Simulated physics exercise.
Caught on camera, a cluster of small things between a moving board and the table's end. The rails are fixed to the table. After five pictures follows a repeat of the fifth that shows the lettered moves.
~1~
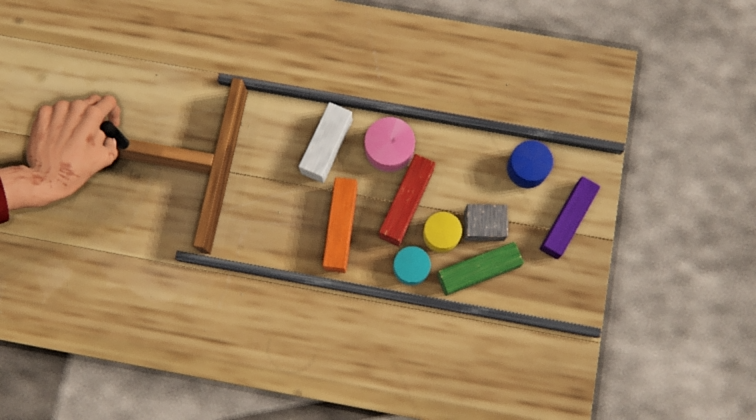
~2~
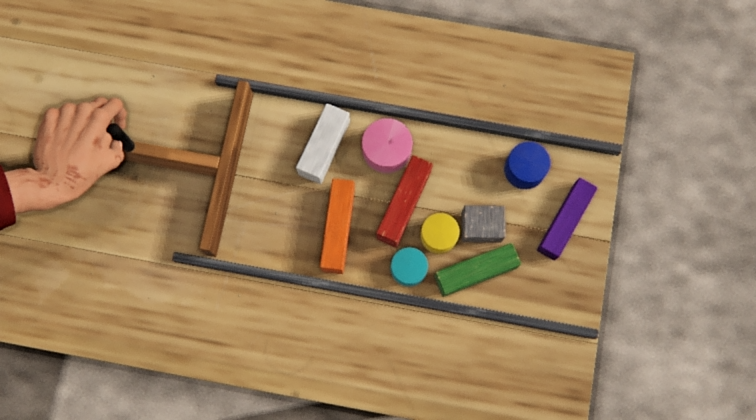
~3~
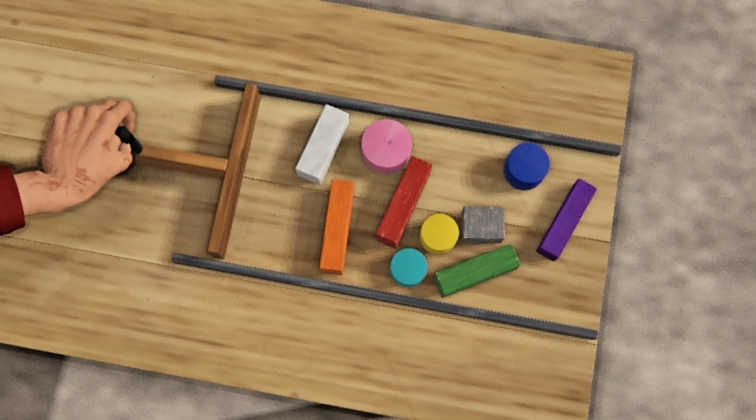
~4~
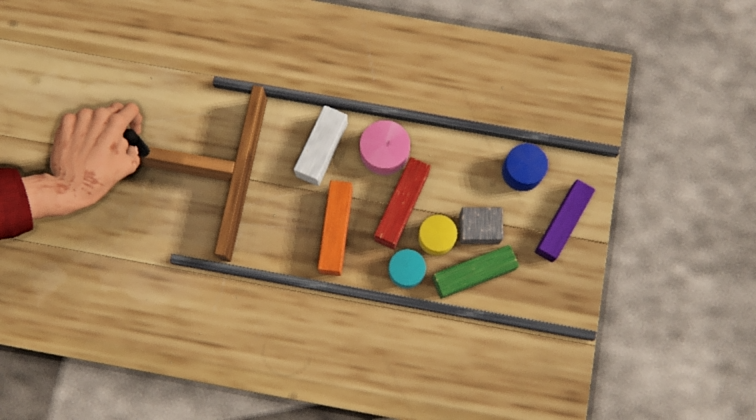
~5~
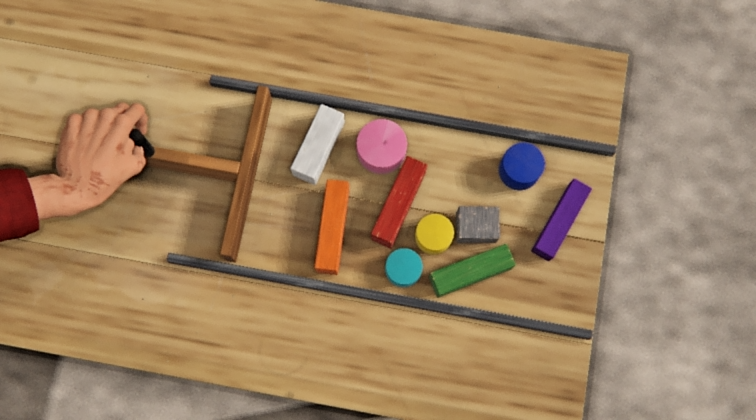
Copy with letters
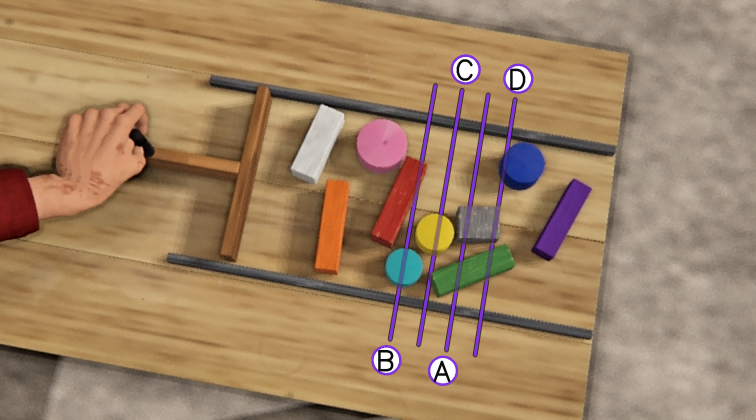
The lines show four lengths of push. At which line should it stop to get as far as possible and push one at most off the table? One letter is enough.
No farther than D.
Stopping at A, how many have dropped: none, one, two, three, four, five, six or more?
The count is none.
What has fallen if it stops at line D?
The purple stick.
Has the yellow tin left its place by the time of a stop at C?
Yes.
On the marked copy, A at (468, 218); B at (413, 208); C at (441, 213); D at (496, 223).
Following D. Soon after the start, board (335, 185); pink tin (401, 151); white bar (362, 151).
Later, board (426, 201); purple stick (569, 217); blue tin (535, 168).
In the end, board (496, 214); purple stick over the edge; blue tin (602, 171); one fallen.
As for the rest, A is within the limit but short; B is within the limit but short; C is within the limit but short.
